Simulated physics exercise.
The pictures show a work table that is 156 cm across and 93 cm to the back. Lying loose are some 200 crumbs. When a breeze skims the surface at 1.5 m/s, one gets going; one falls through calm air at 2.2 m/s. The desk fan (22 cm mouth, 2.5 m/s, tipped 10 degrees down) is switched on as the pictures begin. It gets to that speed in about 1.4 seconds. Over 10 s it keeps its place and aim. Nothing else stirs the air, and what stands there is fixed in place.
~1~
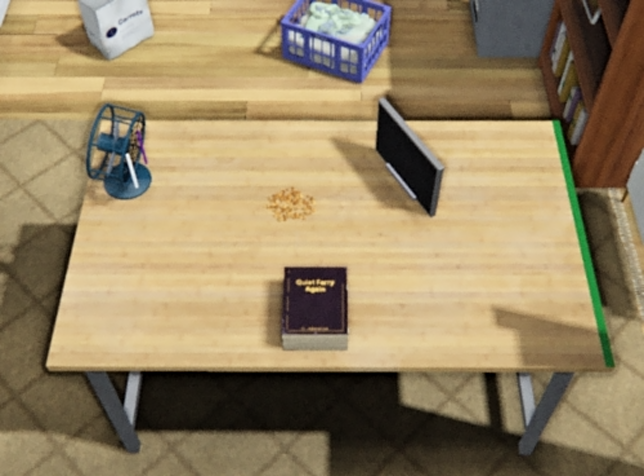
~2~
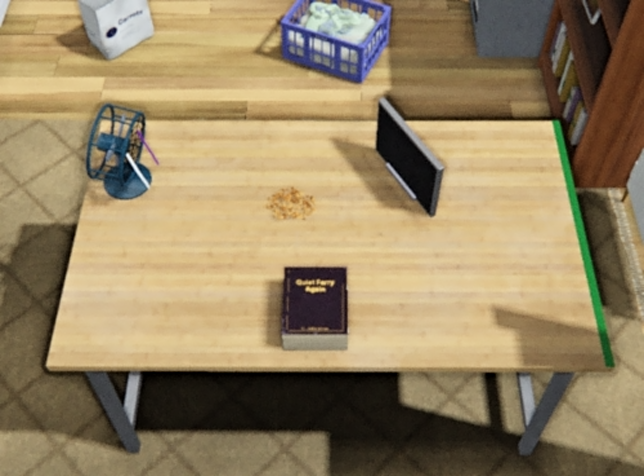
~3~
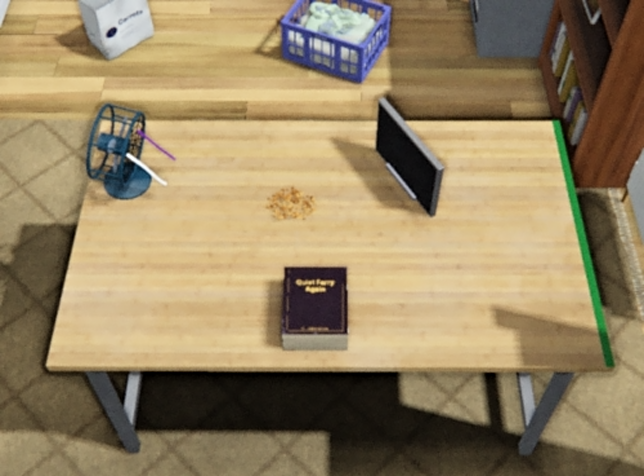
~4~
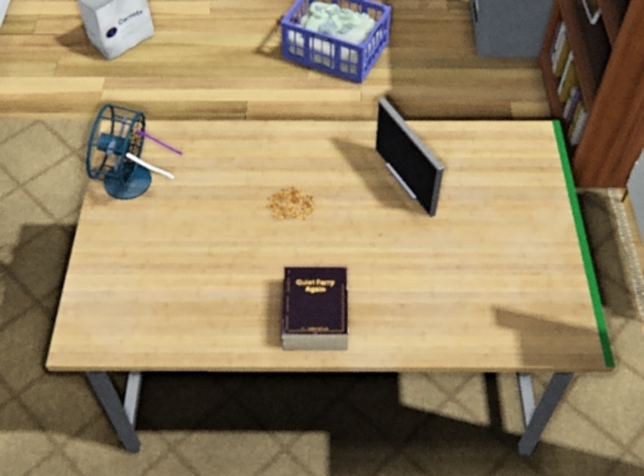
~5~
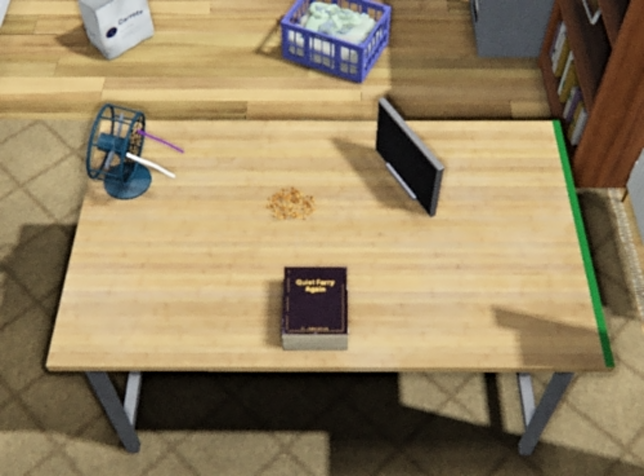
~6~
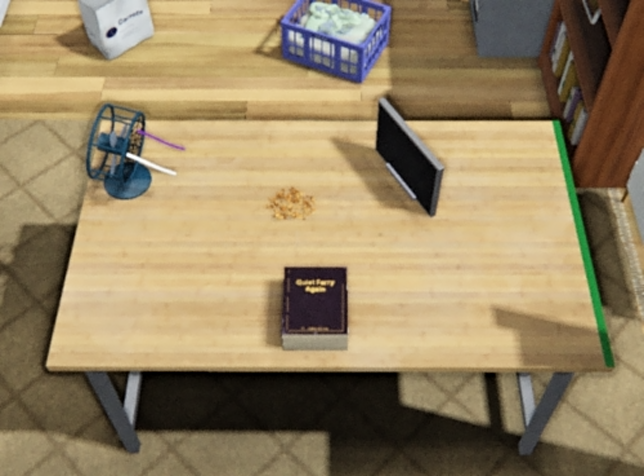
On a wooden work table, a desk fan starting up and its ribbons lifting outward, while crumbs, laptop and book stay still.
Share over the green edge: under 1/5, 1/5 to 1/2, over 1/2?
Watch, the greater part will wind up over that edge.
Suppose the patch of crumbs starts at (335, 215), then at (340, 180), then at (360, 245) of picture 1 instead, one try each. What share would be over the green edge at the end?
100 %, 20 %, 60 %.
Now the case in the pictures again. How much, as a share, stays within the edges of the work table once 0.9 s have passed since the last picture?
Some 100 per cent.
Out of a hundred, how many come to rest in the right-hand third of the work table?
I'd estimate around 4 per cent.
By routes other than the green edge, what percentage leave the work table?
Estimated share: Around 2 %.
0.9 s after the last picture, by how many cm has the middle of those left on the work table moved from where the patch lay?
It works out to close to 70 cm.
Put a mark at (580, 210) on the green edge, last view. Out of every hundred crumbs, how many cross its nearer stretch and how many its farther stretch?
About 90 per cent over the nearer part and 0 per cent over the farther part.
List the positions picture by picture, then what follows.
In the first frame, the middle of the crumbs is near (291, 206), none has stirred yet and the mouth of the desk fan is at (117, 145).
In the second frame, the middle of the crumbs is near (291, 206), none has stirred yet and the green edge is centred on (584, 231).
In the third frame, the middle of the crumbs is near (291, 206), none has stirred yet, the top of a laptop is at (410, 132) and the top of a book is at (315, 300).
In the fourth frame, the middle of the crumbs is near (291, 206) and none has stirred yet.
In the fifth frame, the middle of the crumbs is near (291, 206) and none has stirred yet.
In the sixth frame, the middle of the crumbs is near (291, 206) and none has stirred yet.
Then, 0.9 s after the last picture, 0 % are over the green edge; the middle of those still in play is near (503, 279); 0 % have settled or left.
Then, 2.1 s after the last picture, 87 % are over the green edge; 88 % have settled or left.
Then, 4.4 s after the last picture, 92 % are over the green edge; 95 % have settled or left.
Then, 8.9 s after the last picture, at the end, 92 % are over the green edge.
